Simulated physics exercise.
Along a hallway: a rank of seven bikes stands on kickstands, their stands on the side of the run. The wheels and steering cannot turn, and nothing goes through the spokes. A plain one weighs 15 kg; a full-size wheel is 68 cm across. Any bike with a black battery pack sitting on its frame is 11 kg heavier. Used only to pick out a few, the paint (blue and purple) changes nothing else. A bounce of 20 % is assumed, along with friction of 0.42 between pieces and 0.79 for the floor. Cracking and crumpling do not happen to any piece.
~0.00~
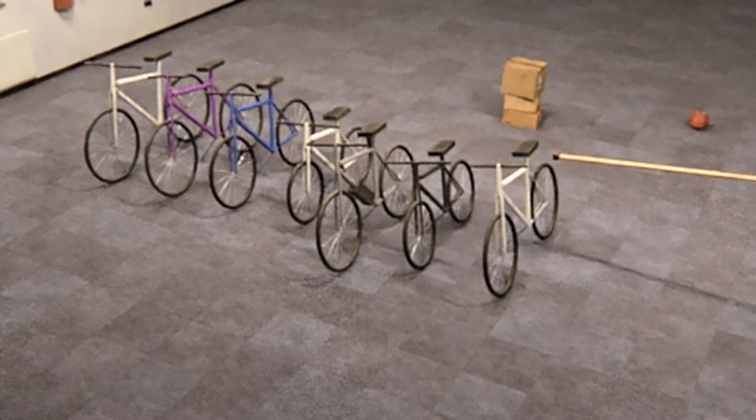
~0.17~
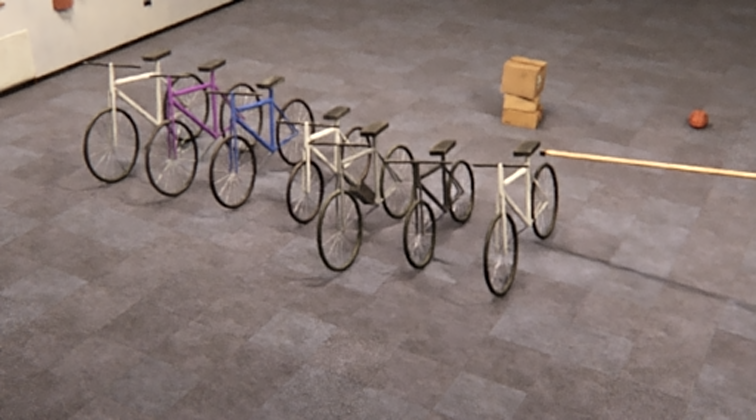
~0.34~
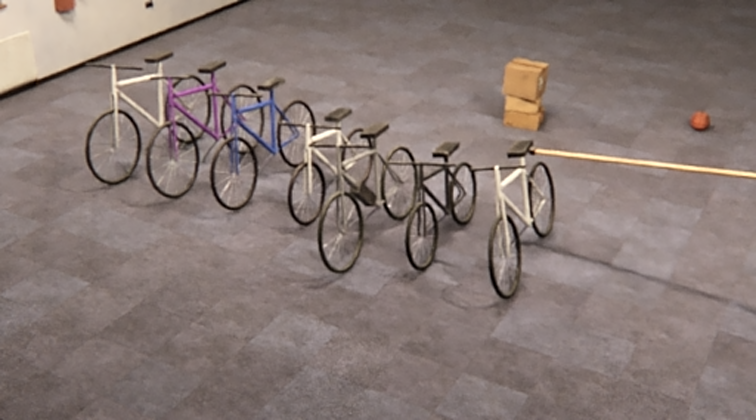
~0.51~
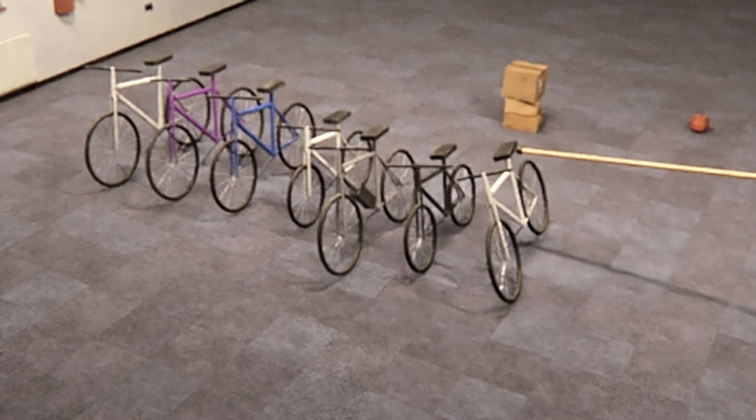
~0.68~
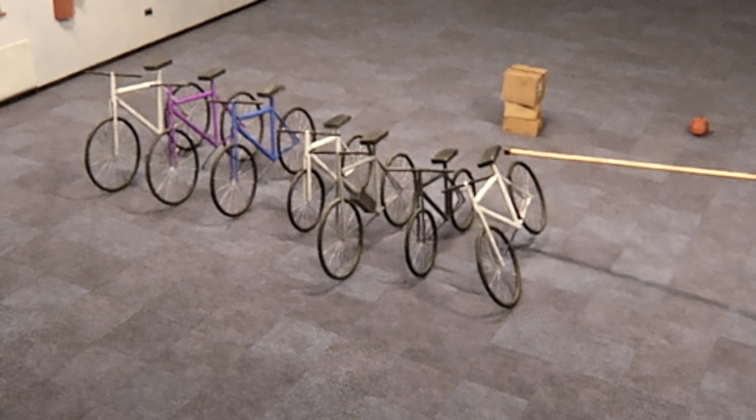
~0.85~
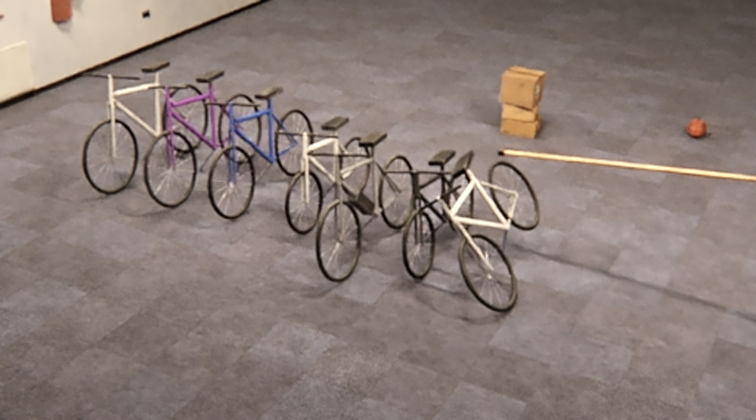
Wooden pole sliding left and pushing the nearest white bicycle, which tilts left against the black one in a row of seven.
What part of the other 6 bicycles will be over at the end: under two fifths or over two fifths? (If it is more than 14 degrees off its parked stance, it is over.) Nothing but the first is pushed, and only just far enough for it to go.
I'd say it comes in above two fifths.
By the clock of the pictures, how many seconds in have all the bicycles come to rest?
It all settles by about 4.0 s.
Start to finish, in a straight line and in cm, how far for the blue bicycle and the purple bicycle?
The blue one ends 80 cm from its start and the purple one 70 cm.
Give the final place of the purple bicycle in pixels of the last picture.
End point in last frame: Roughly (144, 141).
Around 1.46 s, 1 of the 6 other bicycles over.
Around 2.30 s, 4 of the 6 other bicycles over; blue bicycle tipped 17°.
Around 3.34 s, 6 of the 6 other bicycles over; blue bicycle tipped 62°; purple bicycle tipped 59°.
Finally (4.2 s), 6 of the 6 other bicycles over; purple bicycle tipped 67°; blue bicycle tipped 64°. That is 100 per cent. Not one is left standing. Seen by the last camera, middles, purple bicycle near (144, 141), blue bicycle near (198, 144).
